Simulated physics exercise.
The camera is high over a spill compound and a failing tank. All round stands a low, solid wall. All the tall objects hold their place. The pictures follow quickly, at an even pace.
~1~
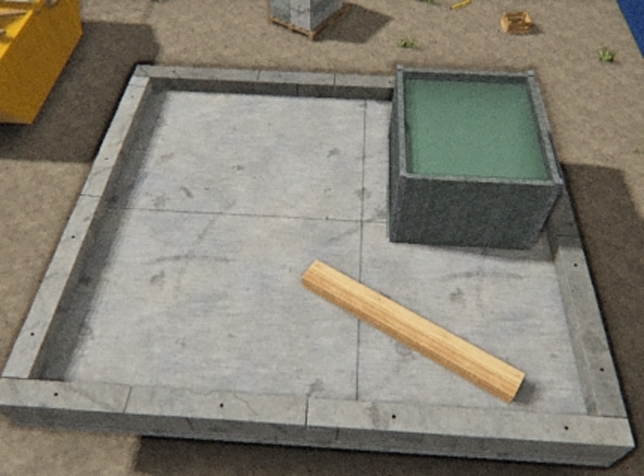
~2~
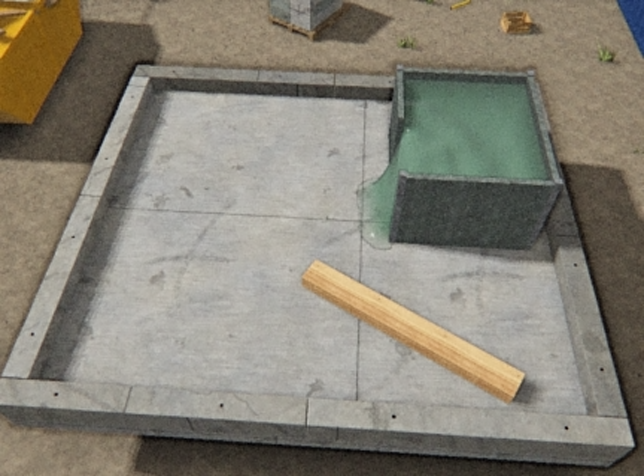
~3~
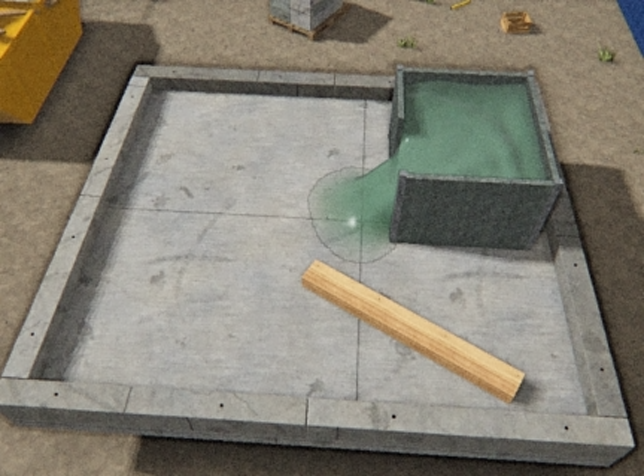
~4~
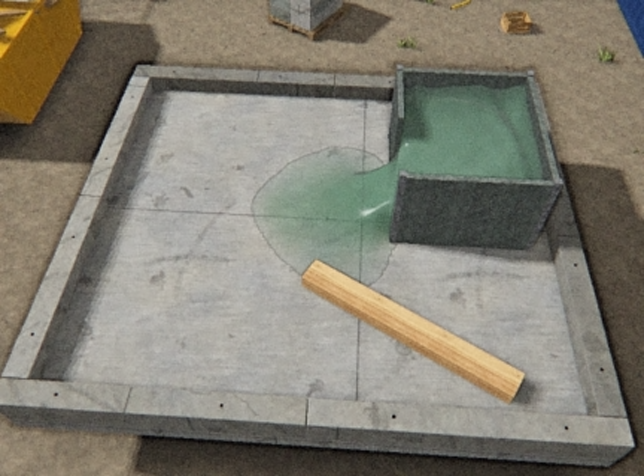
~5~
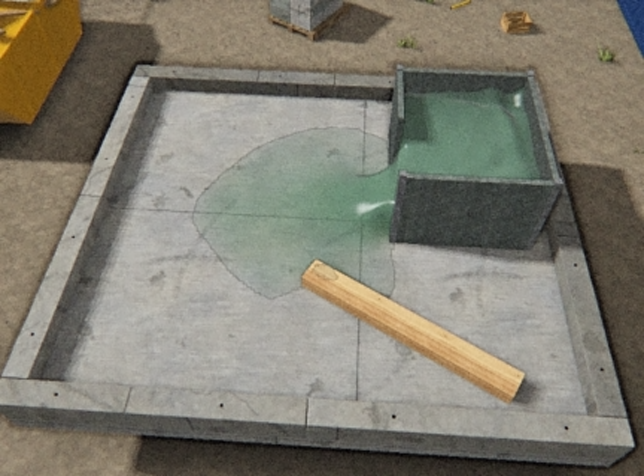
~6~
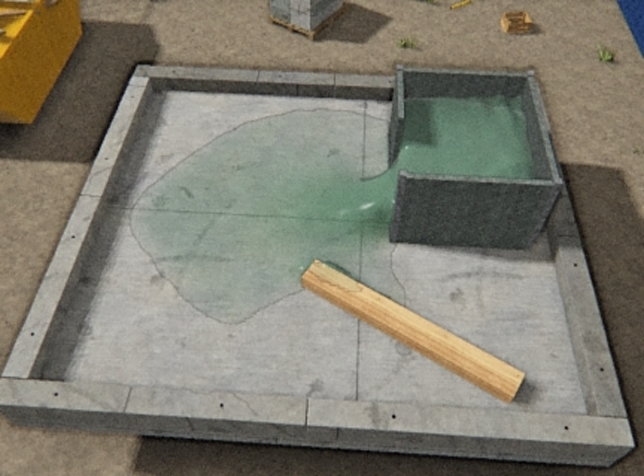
Green-tinted water sits still in a dark, open-topped tank at the upper right of a low-walled concrete compound, then pours out through the tank's left side. It spreads leftward across the slab in a widening, rounded sheet, touching the near end of a wooden beam as the level in the tank lowers.
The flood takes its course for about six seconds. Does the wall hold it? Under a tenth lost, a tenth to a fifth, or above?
The share lost is under a tenth.
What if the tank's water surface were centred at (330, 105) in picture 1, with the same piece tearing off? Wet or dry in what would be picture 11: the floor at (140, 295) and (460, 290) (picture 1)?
One after the other: Covered, dry.
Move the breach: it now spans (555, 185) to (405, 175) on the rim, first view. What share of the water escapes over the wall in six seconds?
About 28 per cent.
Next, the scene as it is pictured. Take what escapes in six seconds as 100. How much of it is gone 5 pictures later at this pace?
Close to 5 %.
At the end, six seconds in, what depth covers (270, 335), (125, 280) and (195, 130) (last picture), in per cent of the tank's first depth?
About 8, 14 and 12 per cent.
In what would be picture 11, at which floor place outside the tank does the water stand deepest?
Close to (40, 388).
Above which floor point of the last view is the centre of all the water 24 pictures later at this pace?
Near (288, 214).
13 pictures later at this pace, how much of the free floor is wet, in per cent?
Roughly 75 per cent.
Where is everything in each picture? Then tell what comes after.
The water tank at (470, 127) is whole and still, in the first frame.
Water pours out at (398, 187) and has run to (386, 245), in the second frame.
The front is at (317, 195), out from the gap at (398, 191), in the third frame.
Water pours out at (397, 193) and has run to (261, 212), in the fourth frame.
Water pours out at (397, 194) and has run to (201, 213), in the fifth frame.
The front is at (139, 218), out from the gap at (397, 194), in the sixth frame.
A moment on, water covers 50 % of the floor; the low wall has let 0 % over.
Next, water covers 55 % of the floor; the low wall has let 0 % over.
Then, water covers 65 % of the floor; the low wall has let 6 % over.
Later, water covers 75 % of the floor; the low wall has let 7 % over.
In the end, water covers 80 % of the floor; the low wall has let 7 % over.
